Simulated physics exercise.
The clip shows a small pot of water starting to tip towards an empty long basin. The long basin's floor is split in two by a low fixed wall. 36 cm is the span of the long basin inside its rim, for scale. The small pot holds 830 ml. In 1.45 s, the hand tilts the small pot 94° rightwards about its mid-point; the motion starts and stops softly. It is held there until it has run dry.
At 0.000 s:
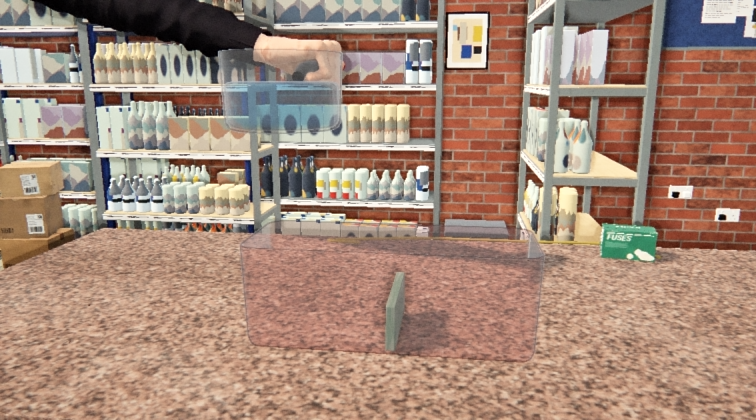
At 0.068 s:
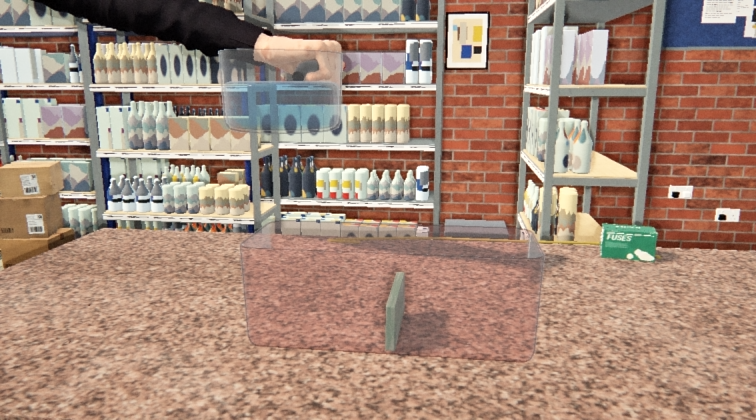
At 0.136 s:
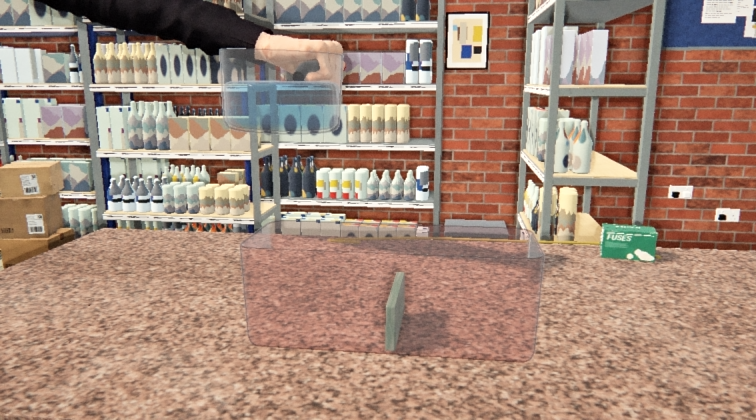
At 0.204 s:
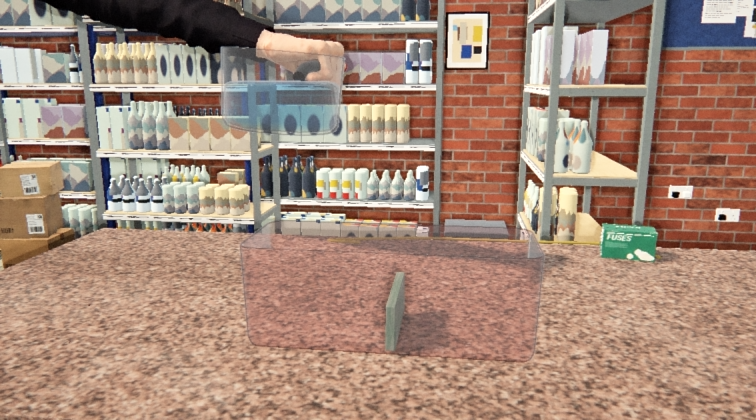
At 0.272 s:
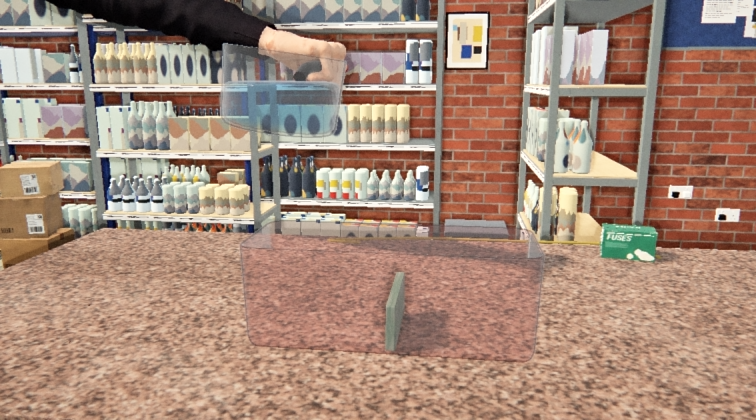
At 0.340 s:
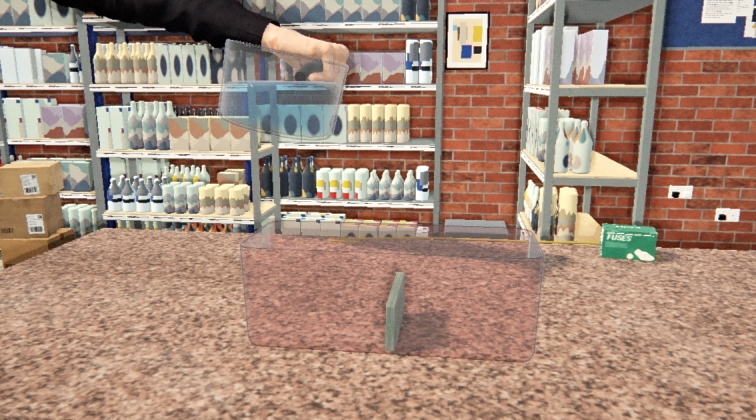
A hand slowly tilts a small clear pot of water slightly rightwards above a long basin.
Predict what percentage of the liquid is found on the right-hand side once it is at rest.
About 62 % is on the right.
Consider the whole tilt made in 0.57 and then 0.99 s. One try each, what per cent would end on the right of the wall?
It comes to 55 per cent, and then 60 per cent.
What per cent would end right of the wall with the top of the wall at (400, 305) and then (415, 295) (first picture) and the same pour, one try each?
55 per cent first, 30 per cent second.
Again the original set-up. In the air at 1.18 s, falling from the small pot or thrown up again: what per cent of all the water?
Roughly 20 %.
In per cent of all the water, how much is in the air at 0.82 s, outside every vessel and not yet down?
Near 14 per cent at that moment.
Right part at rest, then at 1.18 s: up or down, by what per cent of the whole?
Net change: A rise of about 18 %.
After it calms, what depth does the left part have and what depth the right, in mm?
The left ends up at roughly 14 mm, with the right at roughly 24 mm.
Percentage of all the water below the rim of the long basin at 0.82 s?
Estimate - around 1 in a hundred parts.
After 0.82 s the tilt is 57° and 84 per cent is still to pour, 1 is left of the wall and 0 right of it.
After 1.18 s the tilt is 86° and 31 per cent is still to pour, 6 is left of the wall and 43 right of it.
After 1.55 s the tilt is 94° and 6 per cent is still to pour, 27 is left of the wall and 62 right of it.
After 1.95 s the tilt is 94° and 1 per cent is still to pour, 36 is left of the wall and 62 right of it.
In the end 37 per cent lies left of the wall, 62 right of it and 1 outside.
